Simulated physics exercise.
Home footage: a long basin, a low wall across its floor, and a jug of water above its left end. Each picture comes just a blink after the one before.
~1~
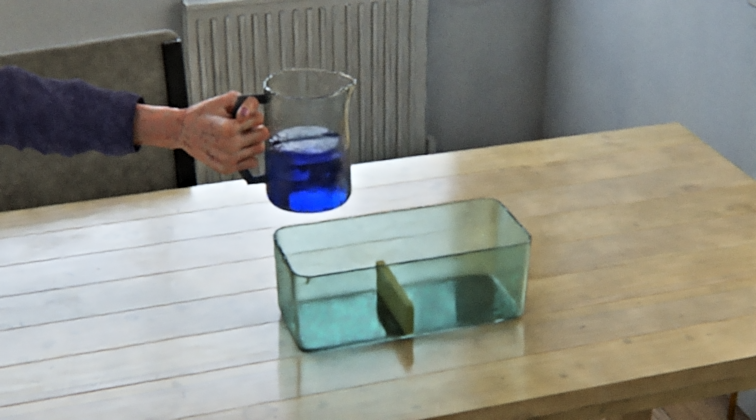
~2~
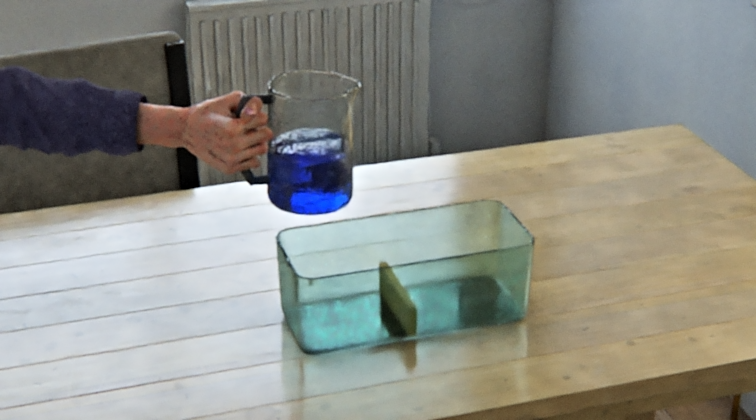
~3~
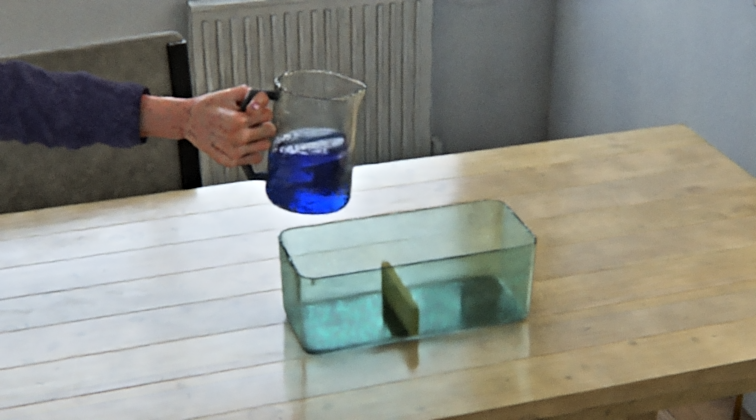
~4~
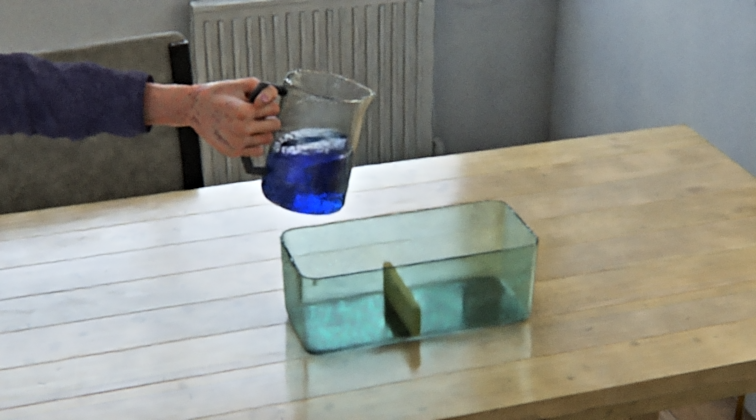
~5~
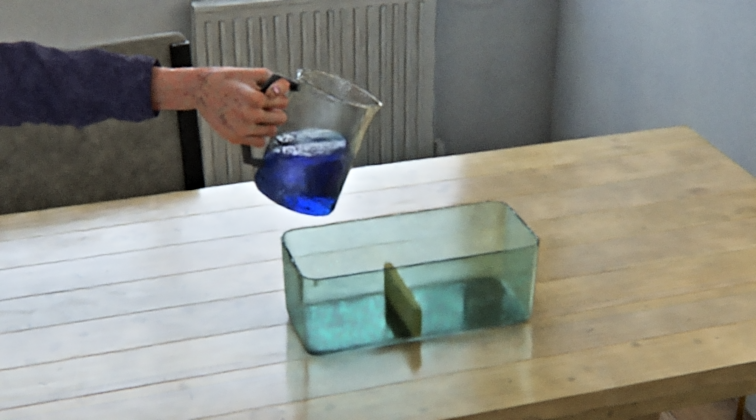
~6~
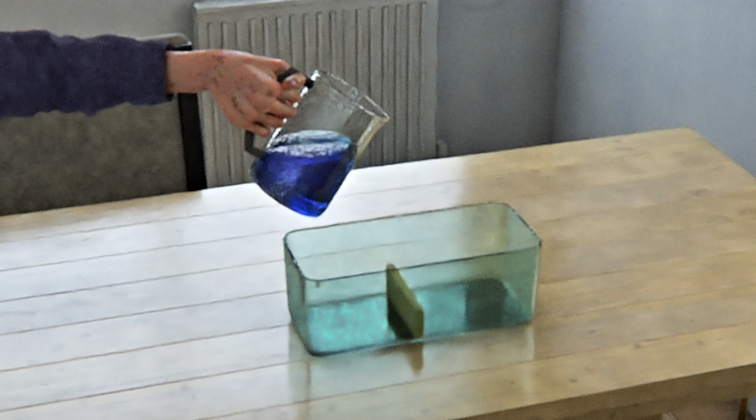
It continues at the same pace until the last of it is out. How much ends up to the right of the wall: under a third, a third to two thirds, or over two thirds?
The right of the wall is going to hold beyond two thirds.
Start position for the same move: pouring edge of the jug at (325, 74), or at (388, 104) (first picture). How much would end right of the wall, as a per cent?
Roughly 30 % and 90 %.
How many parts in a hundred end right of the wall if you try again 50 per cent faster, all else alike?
I'd estimate about 85 percent ends up there.
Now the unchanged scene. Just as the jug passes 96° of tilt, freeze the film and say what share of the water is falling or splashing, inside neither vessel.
Something close to 15 percent of it.
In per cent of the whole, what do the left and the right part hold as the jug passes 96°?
The left part holds 0 percent and the right part 0 percent.
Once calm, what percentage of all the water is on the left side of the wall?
5 % or thereabouts.
A moment on, the jug is tipped on its side and 86 per cent is still to pour, 0 is left of the wall and 0 right of it.
Next, the jug is tipped right over and 25 per cent is still to pour, 2 is left of the wall and 53 right of it.
Then the jug is tipped right over and 2 per cent is still to pour, 4 is left of the wall and 87 right of it.
Later the jug is tipped right over and 0 per cent is still to pour, 5 is left of the wall and 92 right of it.
Finally, 6 per cent lies left of the wall, 92 right of it and 2 outside.
